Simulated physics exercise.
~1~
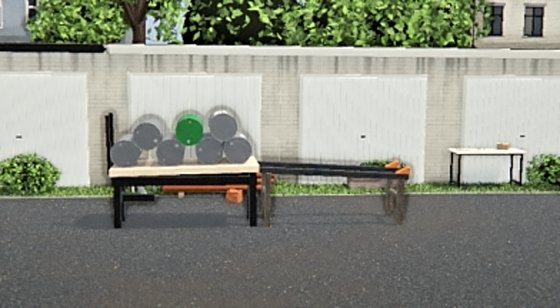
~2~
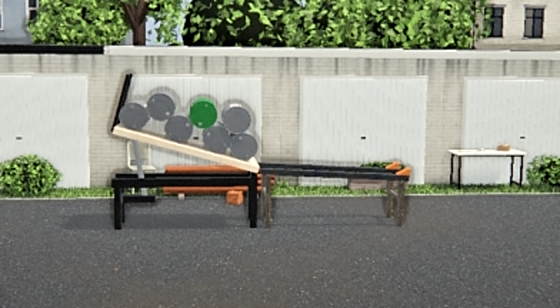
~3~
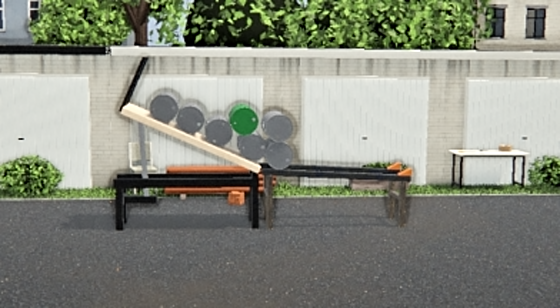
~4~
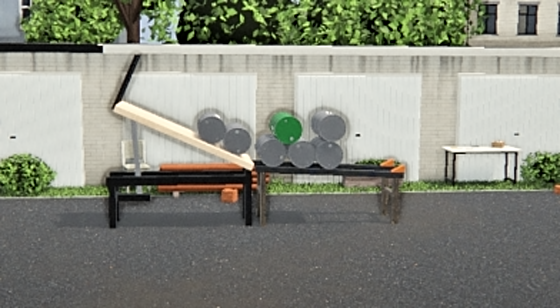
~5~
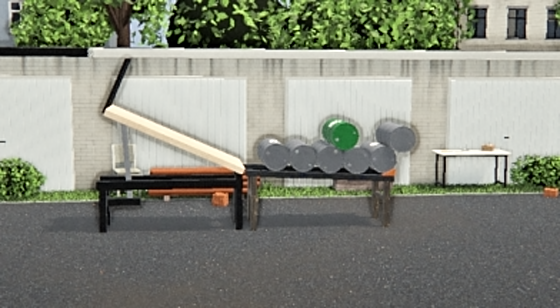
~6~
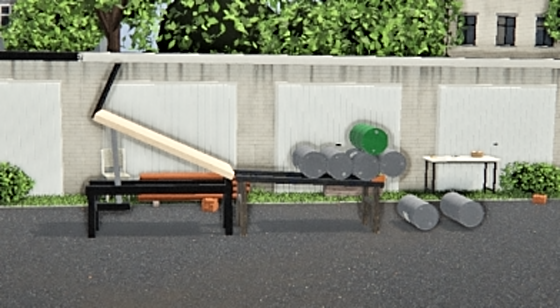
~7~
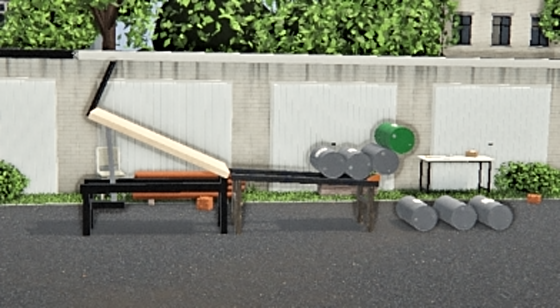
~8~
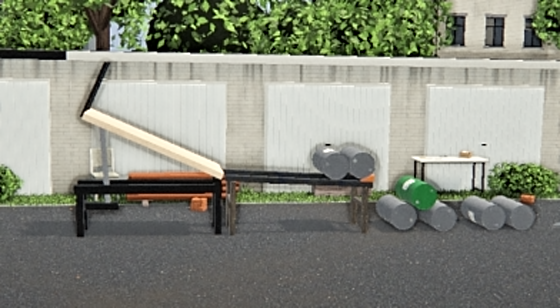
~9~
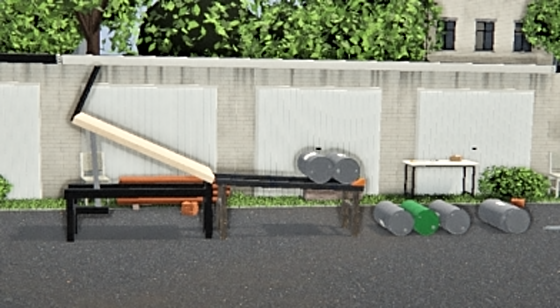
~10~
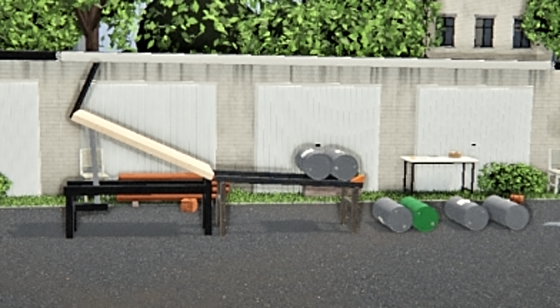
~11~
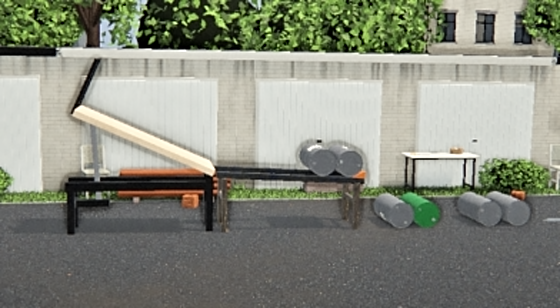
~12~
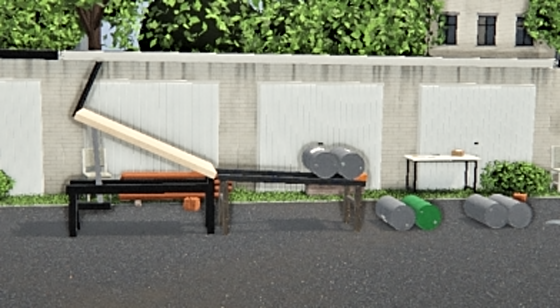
A green drum among several grey ones rolled right when the left side of a wooden deck tipped up, riding over the others along a low rack. It dropped off the far end and came to rest on the ground, while two grey drums stayed up on the rack.
